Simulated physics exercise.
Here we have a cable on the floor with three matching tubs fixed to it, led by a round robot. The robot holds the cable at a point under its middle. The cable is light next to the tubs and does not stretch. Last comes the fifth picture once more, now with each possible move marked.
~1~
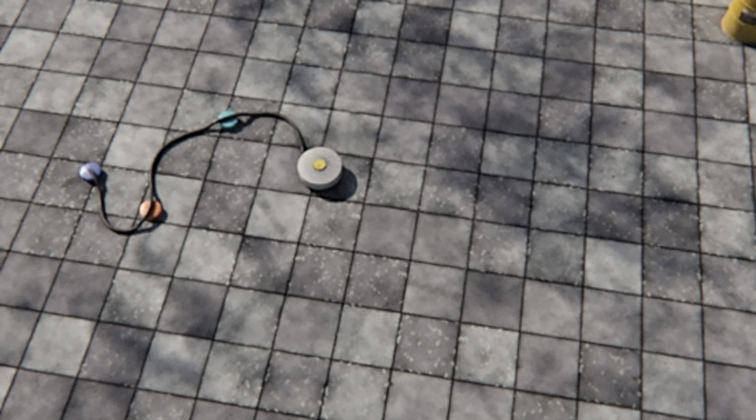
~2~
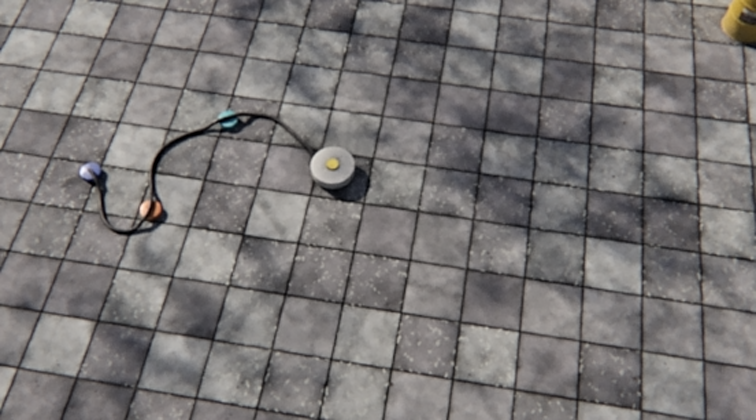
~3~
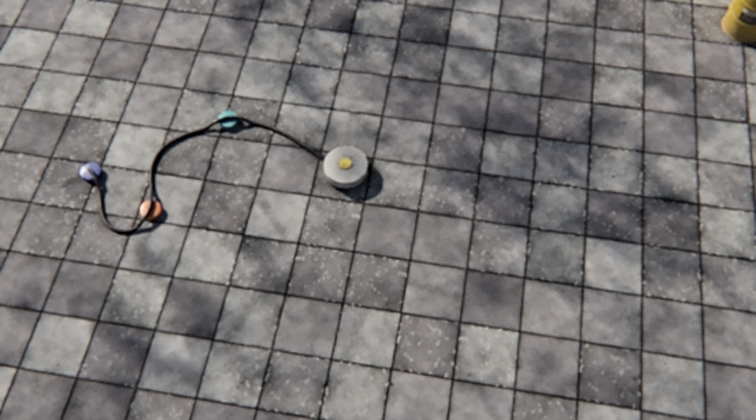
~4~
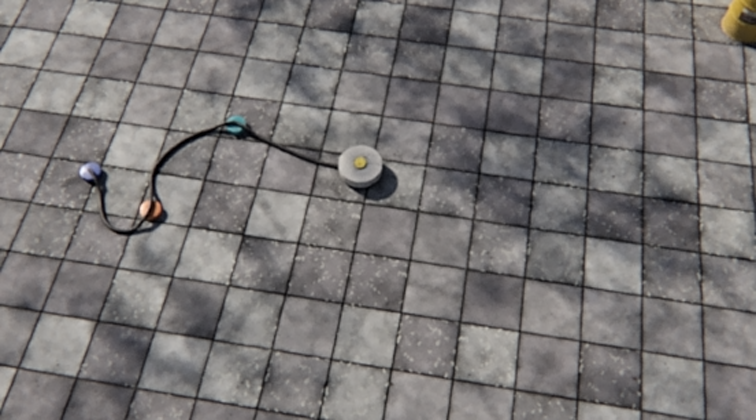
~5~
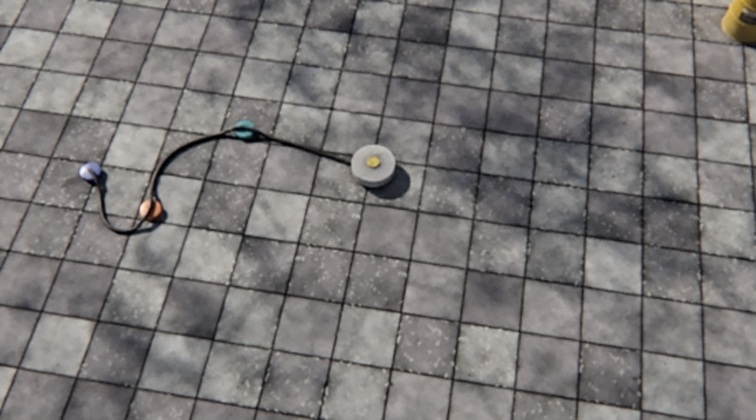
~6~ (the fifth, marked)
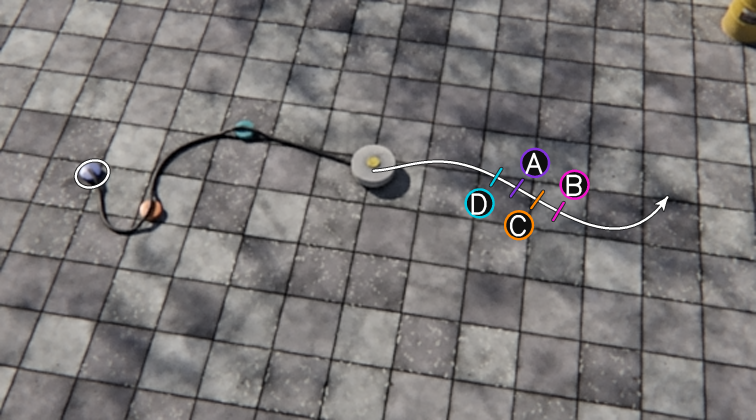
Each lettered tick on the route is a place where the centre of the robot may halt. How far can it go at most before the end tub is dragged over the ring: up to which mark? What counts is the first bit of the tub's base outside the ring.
At D, and not beyond.
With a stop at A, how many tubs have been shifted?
By then, three.
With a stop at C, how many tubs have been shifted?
Three.
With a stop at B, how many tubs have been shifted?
Three.
On the marked copy, A at (517, 188); B at (558, 211); C at (537, 200); D at (496, 177); the ring at (92, 174); the route from (373, 171) via (529, 195) to (667, 197).
Following D. Soon after the start, robot (417, 159); blue tub (91, 172); orange tub (151, 210); turquoise tub (280, 143).
Later, robot (462, 160); blue tub (91, 172); orange tub (173, 202); turquoise tub (320, 165).
In the end, robot (497, 173); blue tub (91, 172); orange tub (204, 194); turquoise tub (354, 172); the ringed tub at the far end is still in its ring.
As for the rest, A drags the last tub to (106, 174); B drags the last tub to (144, 177); C drags the last tub to (124, 176).
